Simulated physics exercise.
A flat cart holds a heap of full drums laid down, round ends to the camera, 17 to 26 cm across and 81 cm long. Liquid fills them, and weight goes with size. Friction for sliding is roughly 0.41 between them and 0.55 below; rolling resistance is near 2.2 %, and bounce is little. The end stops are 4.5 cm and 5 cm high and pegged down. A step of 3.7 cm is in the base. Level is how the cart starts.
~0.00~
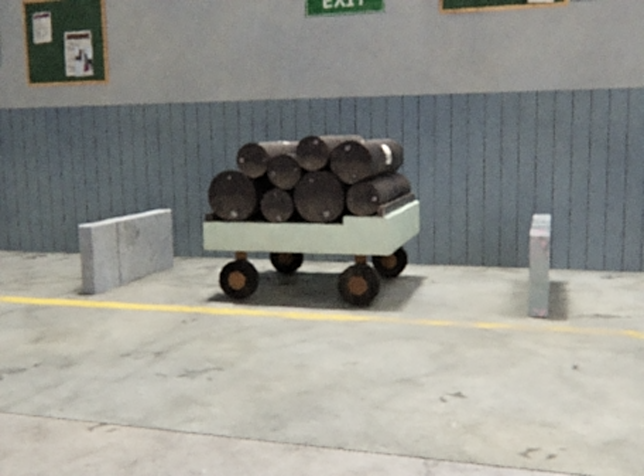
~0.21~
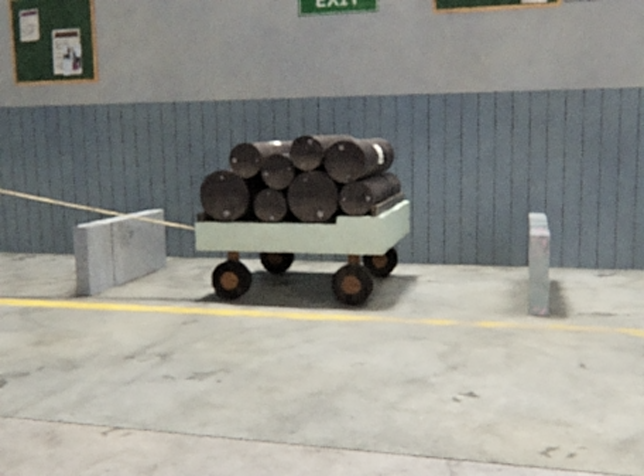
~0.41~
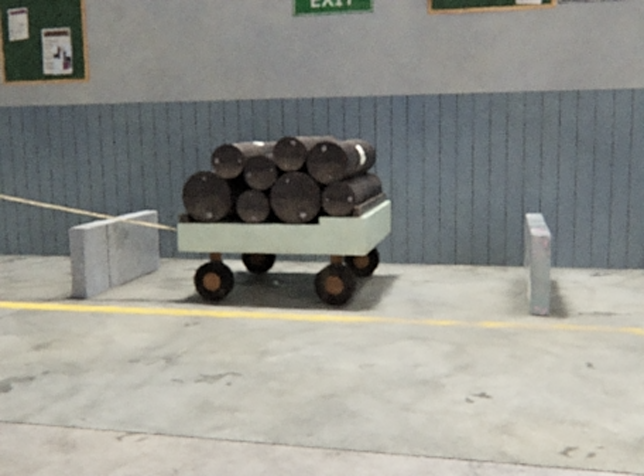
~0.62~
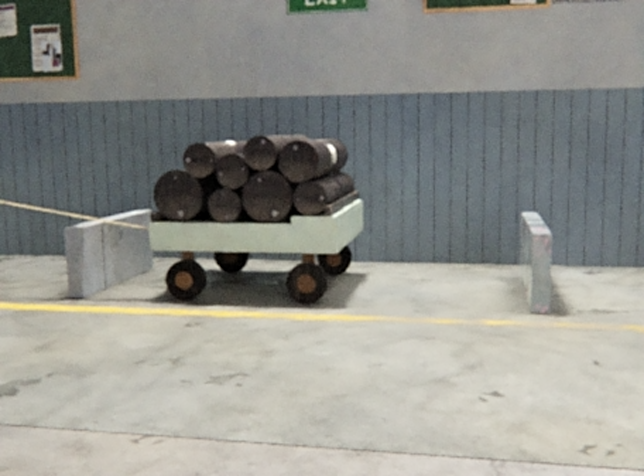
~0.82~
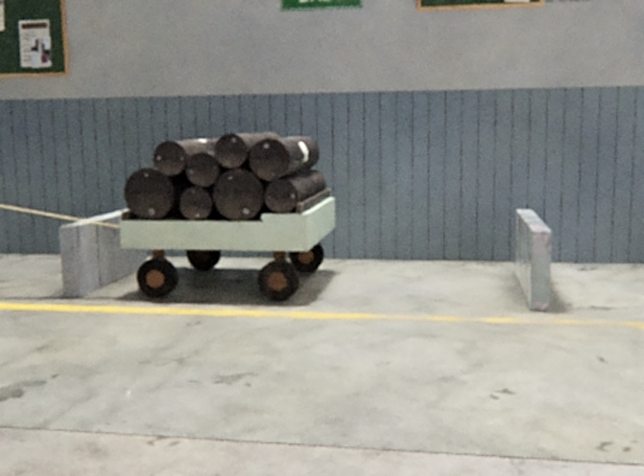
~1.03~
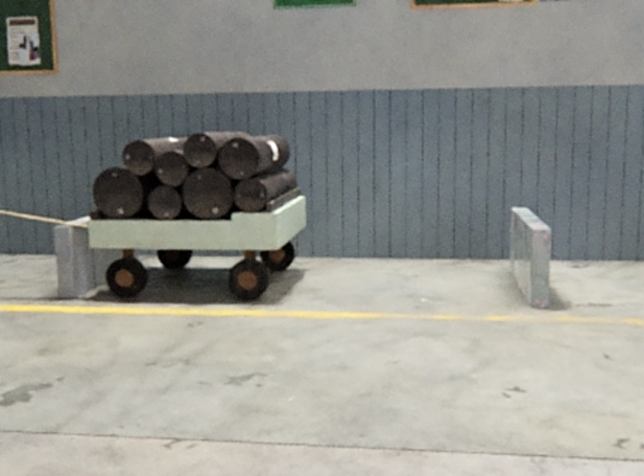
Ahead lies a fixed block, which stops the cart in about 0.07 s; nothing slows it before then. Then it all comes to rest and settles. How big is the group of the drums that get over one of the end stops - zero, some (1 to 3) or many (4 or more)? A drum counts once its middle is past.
Band: Zero.
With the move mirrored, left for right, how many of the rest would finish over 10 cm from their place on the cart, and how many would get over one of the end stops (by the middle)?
Shifted: 2; got out: 2.
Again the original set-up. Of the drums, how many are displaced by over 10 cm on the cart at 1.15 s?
0 at that time.
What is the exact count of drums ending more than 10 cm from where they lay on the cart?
0.
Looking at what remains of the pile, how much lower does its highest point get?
I'd put it at some 0 cm lower than at the start.
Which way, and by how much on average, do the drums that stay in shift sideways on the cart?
Some 0 cm rightwards.
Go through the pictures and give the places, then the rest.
In the first frame, 8 drums, 4 on the base, highest (312, 153); left batten (4.5 cm) (208, 213); right batten (5 cm) (381, 207); blocks (87, 225) and (540, 235).
Cart 3.1 cm to the left; stops (200, 214) and (374, 206); pile unchanged; bottom ones (224, 196) (270, 206) (313, 197) (356, 199), in the second frame.
Cart 12 cm to the left; stops (182, 215) and (357, 207); pile unchanged, in the third frame.
Cart 26 cm to the left; stops (154, 214) and (328, 206); pile unchanged, in the fourth frame.
Cart 40 cm to the left; stops (125, 212) and (299, 204); pile unchanged, in the fifth frame.
Cart 55 cm to the left; stops (93, 211) and (269, 203); pile unchanged, in the sixth frame.
After 1.15 s, cart 63 cm along; 0 now displaced over 10 cm; not one over the end stops.
After 1.44 s, cart 64 cm along; 0 now displaced over 10 cm; not one over the end stops.
In the end, by 2.3 s, 0 moved over 10 cm; not one over the end stops; top of the pile 42 cm high, from 42 cm.
